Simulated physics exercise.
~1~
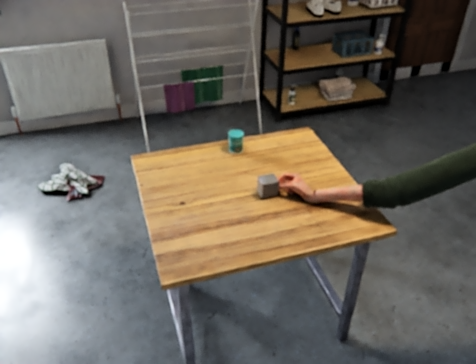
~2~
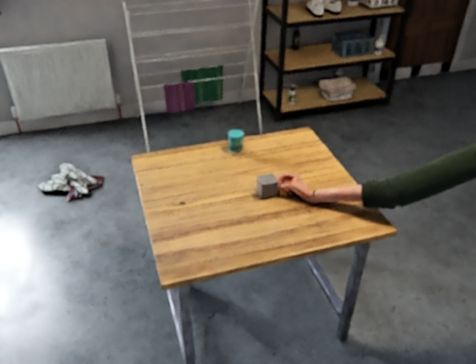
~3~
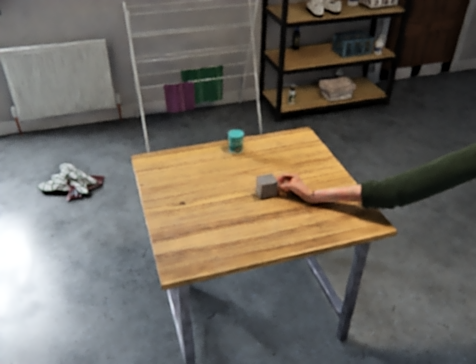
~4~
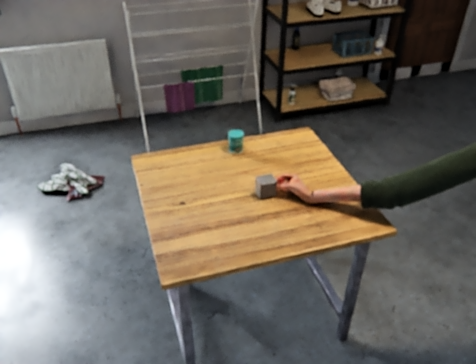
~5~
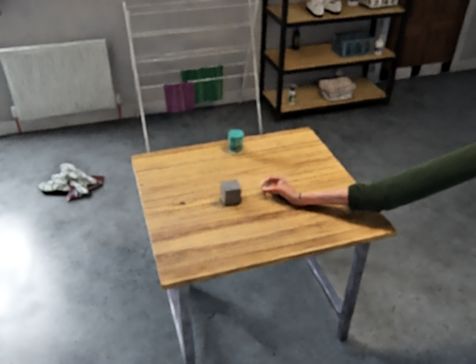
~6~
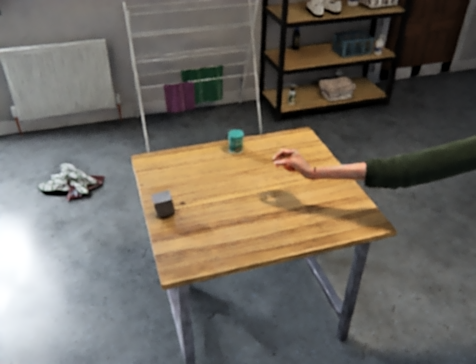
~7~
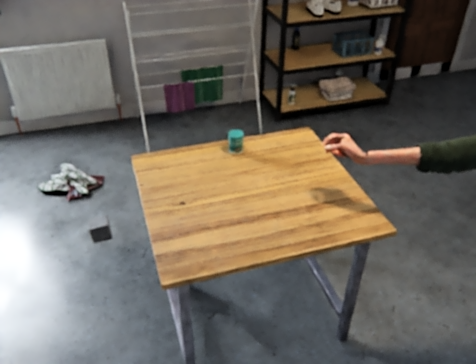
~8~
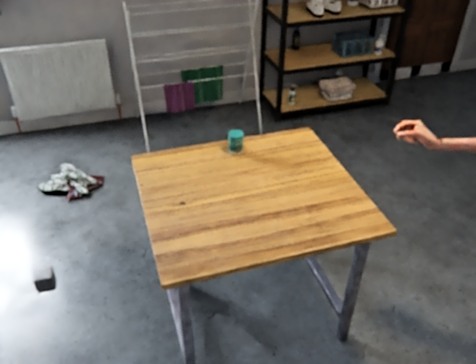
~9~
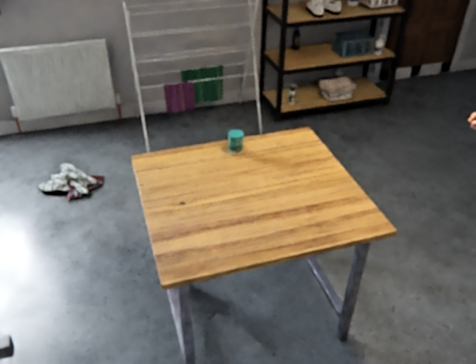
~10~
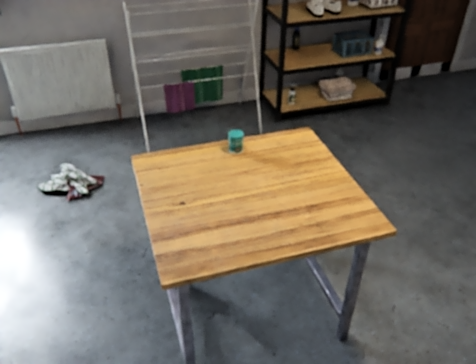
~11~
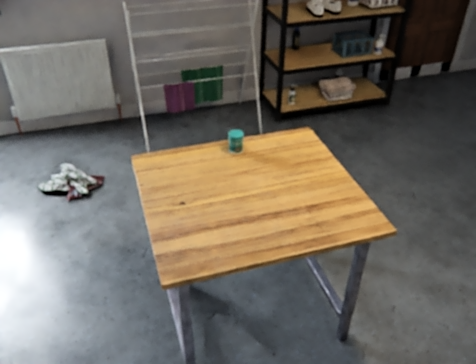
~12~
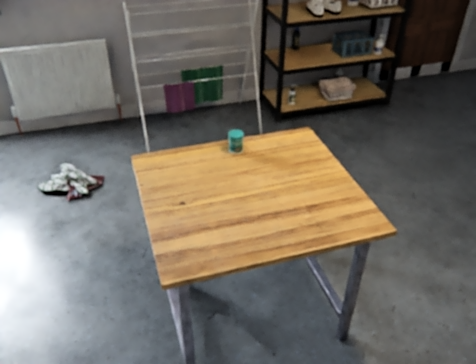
In the video, a hand pushes a grey block leftward across a wooden table and lets go, and the block slides off the left edge to the floor and moves out of view at the lower left. The hand withdraws, leaving the turquoise tin on the table.
